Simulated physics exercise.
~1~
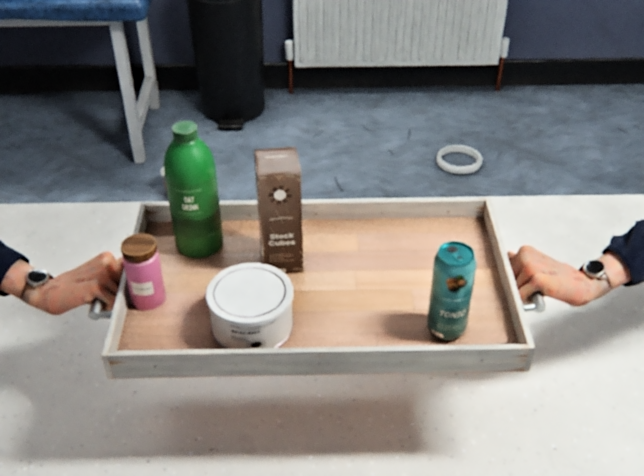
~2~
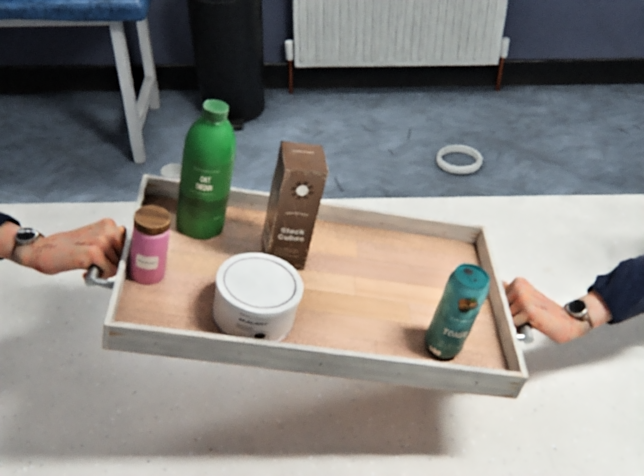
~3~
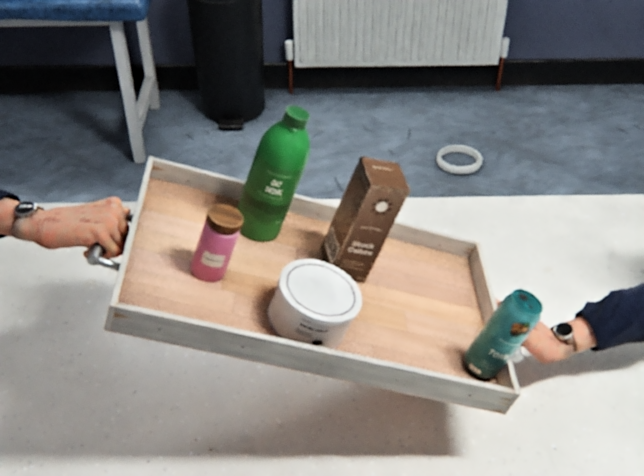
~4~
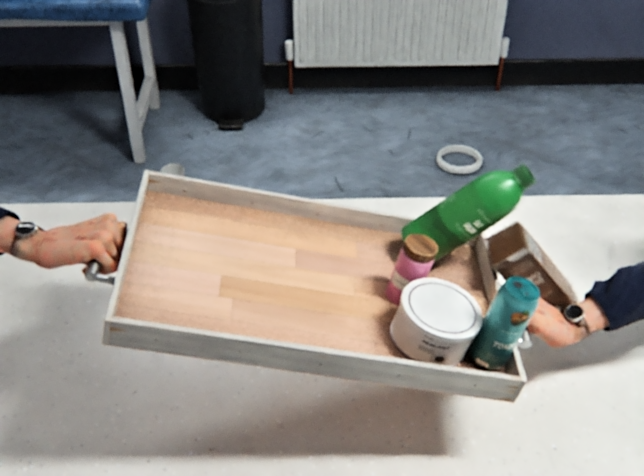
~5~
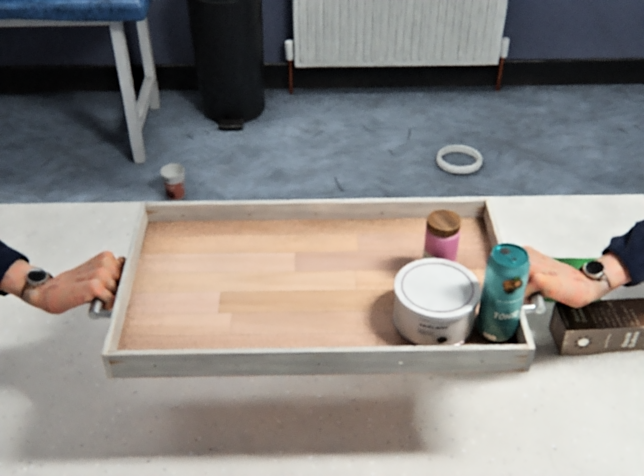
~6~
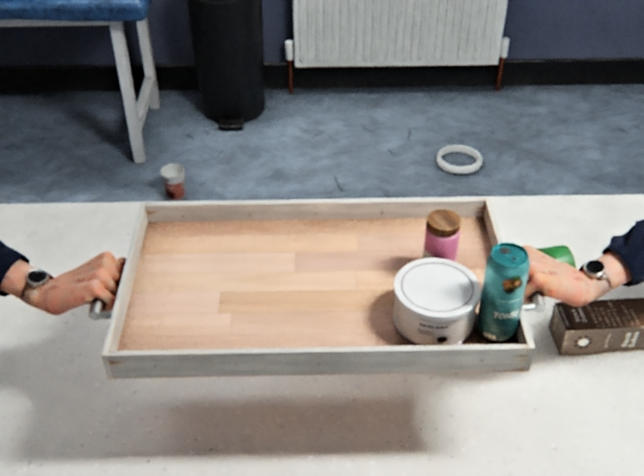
Two hands with watches, one at each side, hold a shallow wooden tray above a pale surface, seen from the front and slightly above in a room with a radiator and a black bin. On it stand a pink shaker and green bottle at the left, a white tub and brown carton nearer the middle, and a turquoise can at the right. The tray tilts steeply down to the right, and the items lean and slide that way. The bottle and carton topple over the right rim as the rest bunch up there. The tray levels, leaving the shaker, tub and can upright at its right end, with the bottle and carton lying beyond it.
